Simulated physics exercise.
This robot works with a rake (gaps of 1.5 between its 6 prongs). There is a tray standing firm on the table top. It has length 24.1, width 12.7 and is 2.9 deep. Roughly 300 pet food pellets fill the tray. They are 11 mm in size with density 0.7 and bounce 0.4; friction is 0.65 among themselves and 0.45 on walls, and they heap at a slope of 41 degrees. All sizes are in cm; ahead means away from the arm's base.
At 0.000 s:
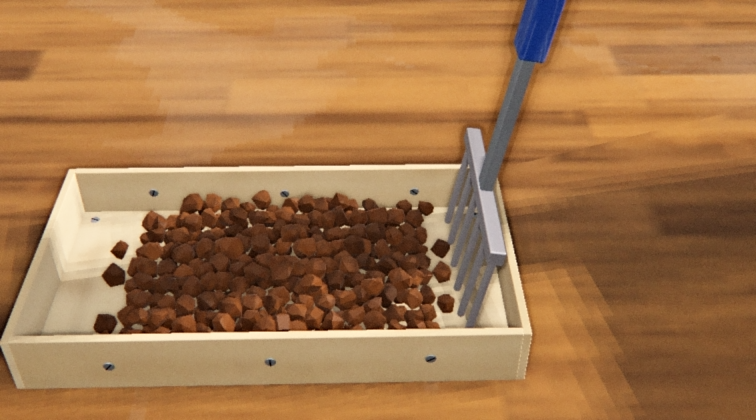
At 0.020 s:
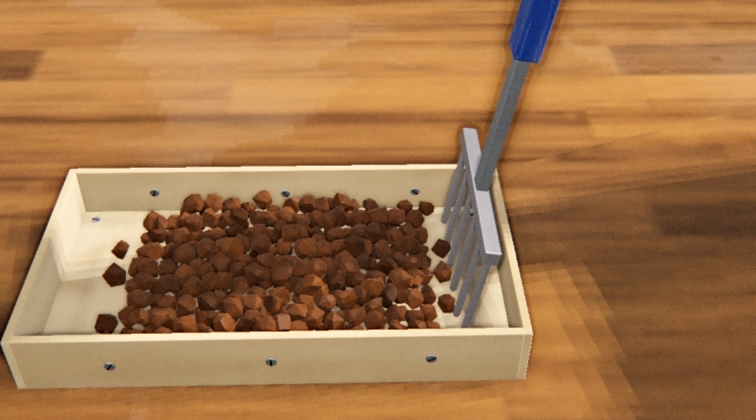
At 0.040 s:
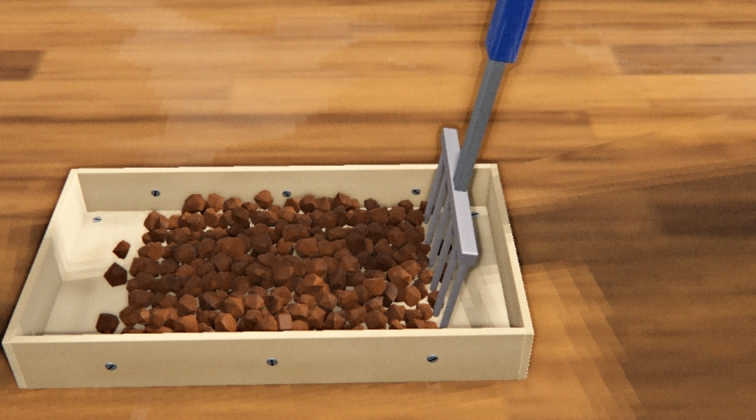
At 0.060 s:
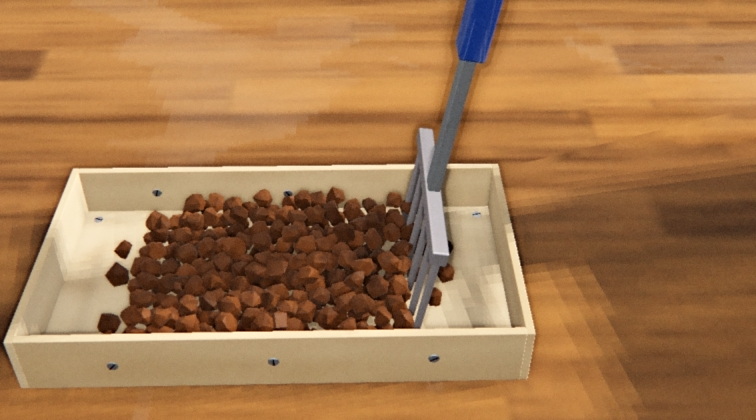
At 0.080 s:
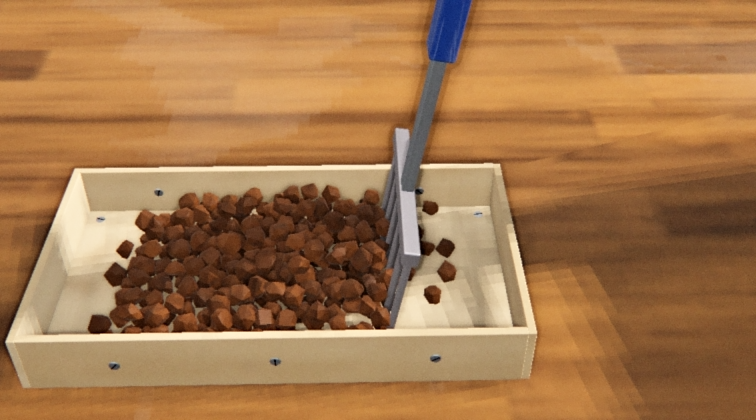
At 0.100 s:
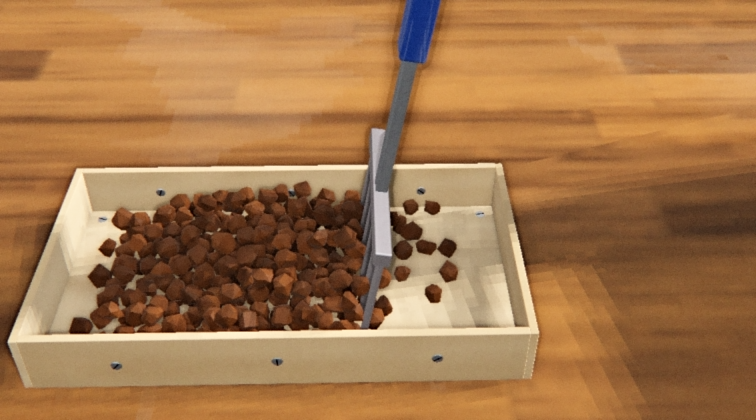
A rake moves left through brown pellets in a tray, leaving some behind its prongs.
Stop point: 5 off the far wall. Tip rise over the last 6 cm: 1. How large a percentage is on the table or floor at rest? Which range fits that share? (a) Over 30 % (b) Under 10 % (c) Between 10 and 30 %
(c) Between 10 and 30 %.
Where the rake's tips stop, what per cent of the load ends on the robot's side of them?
Some 30 %.
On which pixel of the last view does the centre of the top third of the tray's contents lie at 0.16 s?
Somewhere around (215, 268) in the last view.
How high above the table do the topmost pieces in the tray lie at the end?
4.5 cm, roughly.
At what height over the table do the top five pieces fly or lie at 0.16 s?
5 cm.
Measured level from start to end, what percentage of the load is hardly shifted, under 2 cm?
Near 5 % of the pieces.
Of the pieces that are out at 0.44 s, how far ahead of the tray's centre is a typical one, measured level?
It comes to about 16 cm.
After 0.16 s, sloping 80°, highest piece 6 above the table; 301 in the tray.
After 0.21 s, sloping 80°, highest piece 6 above the table; 301 in the tray.
After 0.44 s, sloping 80°, highest piece 5 above the table; 245 in the tray, 54 on the table or floor, 2 in flight or on the tool.
After 1.14 s, sloping 80°, highest piece 4 above the table; 244 in the tray, 57 on the table or floor.
In the end, 244 in the tray, 57 on the table or floor. That is 19 % on the table or floor.
